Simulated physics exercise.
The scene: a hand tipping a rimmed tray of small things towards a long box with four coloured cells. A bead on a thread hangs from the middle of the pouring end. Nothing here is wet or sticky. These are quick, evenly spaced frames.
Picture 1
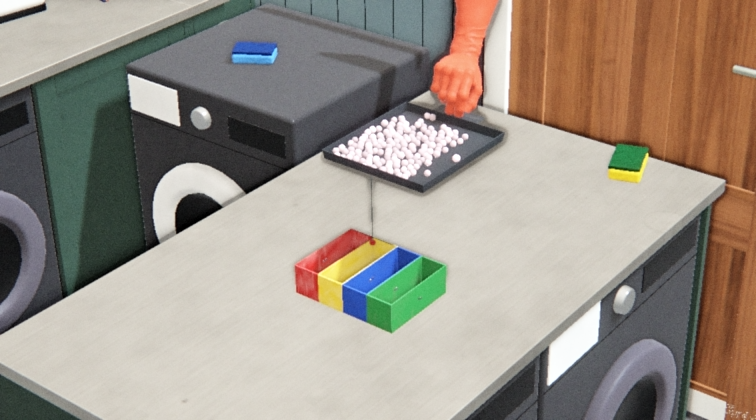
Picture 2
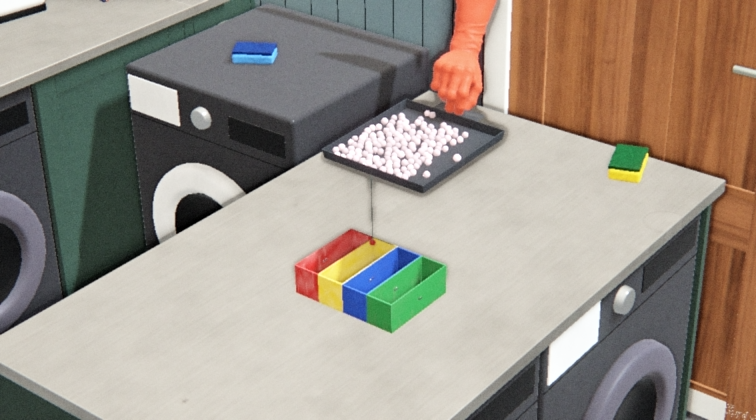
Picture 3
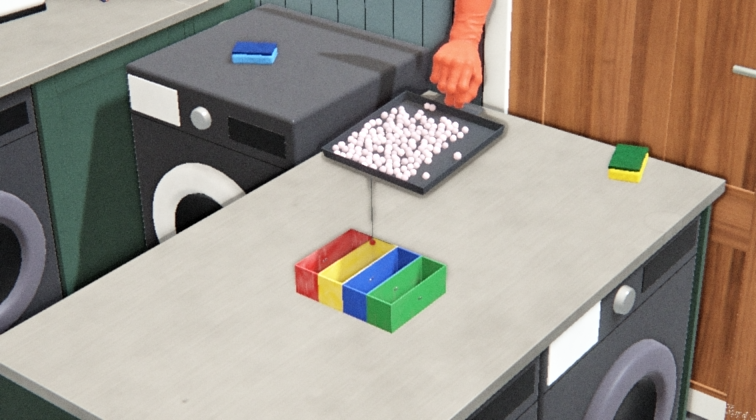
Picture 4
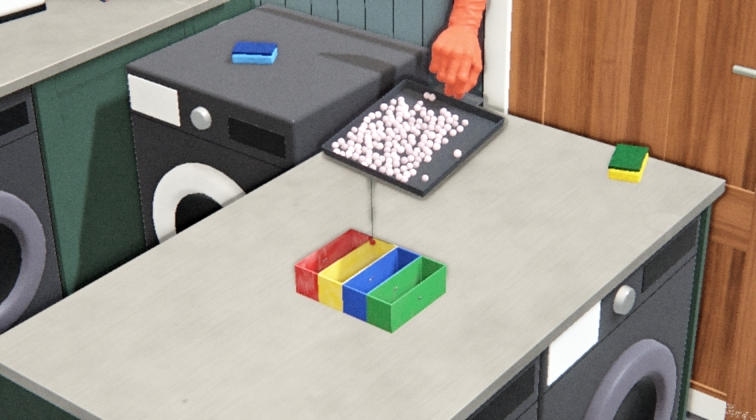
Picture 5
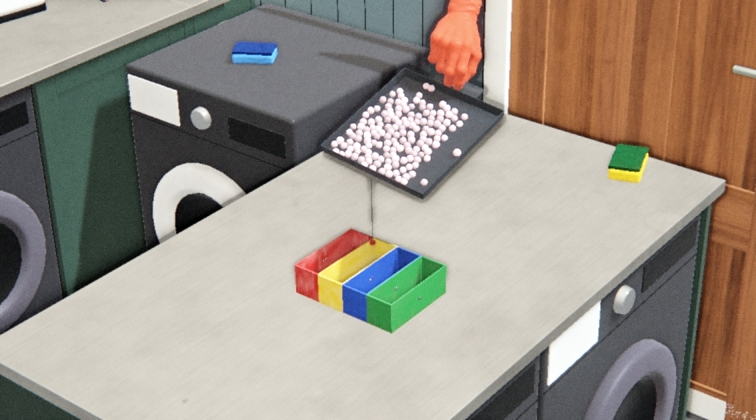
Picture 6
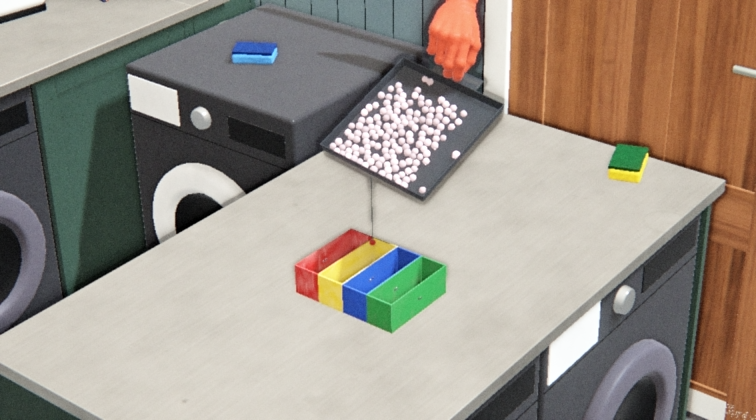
In the video, an orange-gloved hand gradually raises the far end of a dark tray of small pale balls, which start to shift slightly, above a counter with a box of red, yellow, blue and green cells.
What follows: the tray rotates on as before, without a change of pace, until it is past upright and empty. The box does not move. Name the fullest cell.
The green cell gets the most.
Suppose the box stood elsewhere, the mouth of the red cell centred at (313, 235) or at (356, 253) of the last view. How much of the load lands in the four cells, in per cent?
In turn 10 and 90 in a hundred.
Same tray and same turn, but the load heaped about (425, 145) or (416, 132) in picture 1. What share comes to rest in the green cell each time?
First some 60, then 50 per cent.
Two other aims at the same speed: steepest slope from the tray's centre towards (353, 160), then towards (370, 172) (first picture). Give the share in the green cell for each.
In turn 0 and 0 in a hundred.
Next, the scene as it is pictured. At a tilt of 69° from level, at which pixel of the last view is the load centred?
Close to (403, 176).
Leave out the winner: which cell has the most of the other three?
Second comes that blue cell.
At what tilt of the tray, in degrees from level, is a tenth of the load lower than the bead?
Around 75° of tilt.
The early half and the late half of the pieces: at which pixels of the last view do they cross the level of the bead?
The first part at (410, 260); the rest at (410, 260).
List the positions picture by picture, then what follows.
Corners of the pouring end (325, 150) and (423, 184), level; middle of the load (398, 147), sugar pearls; bead on its thread (373, 242); red cell (307, 281); yellow cell (331, 291); blue cell (355, 301); green cell (379, 311), in the first picture.
Corners of the pouring end (324, 149) and (423, 184), level; middle of the load (398, 146), in the second picture.
Corners of the pouring end (324, 148) and (423, 186), tipped barely, lowest at the right corner; middle of the load (398, 142), in the third picture.
Corners of the pouring end (324, 146) and (422, 189), tipped a little, lowest at the right corner; middle of the load (397, 138), in the fourth picture.
Corners of the pouring end (323, 145) and (422, 192), tipped clearly, lowest at the right corner; middle of the load (396, 135), about a tenth on the move, in the fifth picture.
Corners of the pouring end (323, 144) and (422, 195), tipped clearly, lowest at the right corner; middle of the load (395, 135), almost all on the move; red cell (307, 281); yellow cell (331, 291); blue cell (355, 301); green cell (379, 311), in the sixth picture.
Just after the last frame, tray tipped steeply; the larger part on the tray; just a few in the green cell; about a tenth falling or outside the box.
A moment on, tray tipped past a quarter turn; about a tenth on the tray; roughly half in the green cell; roughly a quarter in the blue cell; just a few in the yellow cell; roughly a third falling or outside the box.
Further on, tray tipped past a quarter turn; roughly half in the green cell; roughly a quarter in the blue cell; just a few in the yellow cell; roughly a quarter falling or outside the box.
When it is over, tray tipped past a quarter turn; roughly half in the green cell; roughly a quarter in the blue cell; just a few in the yellow cell; not one in the red cell; roughly a quarter outside the box.
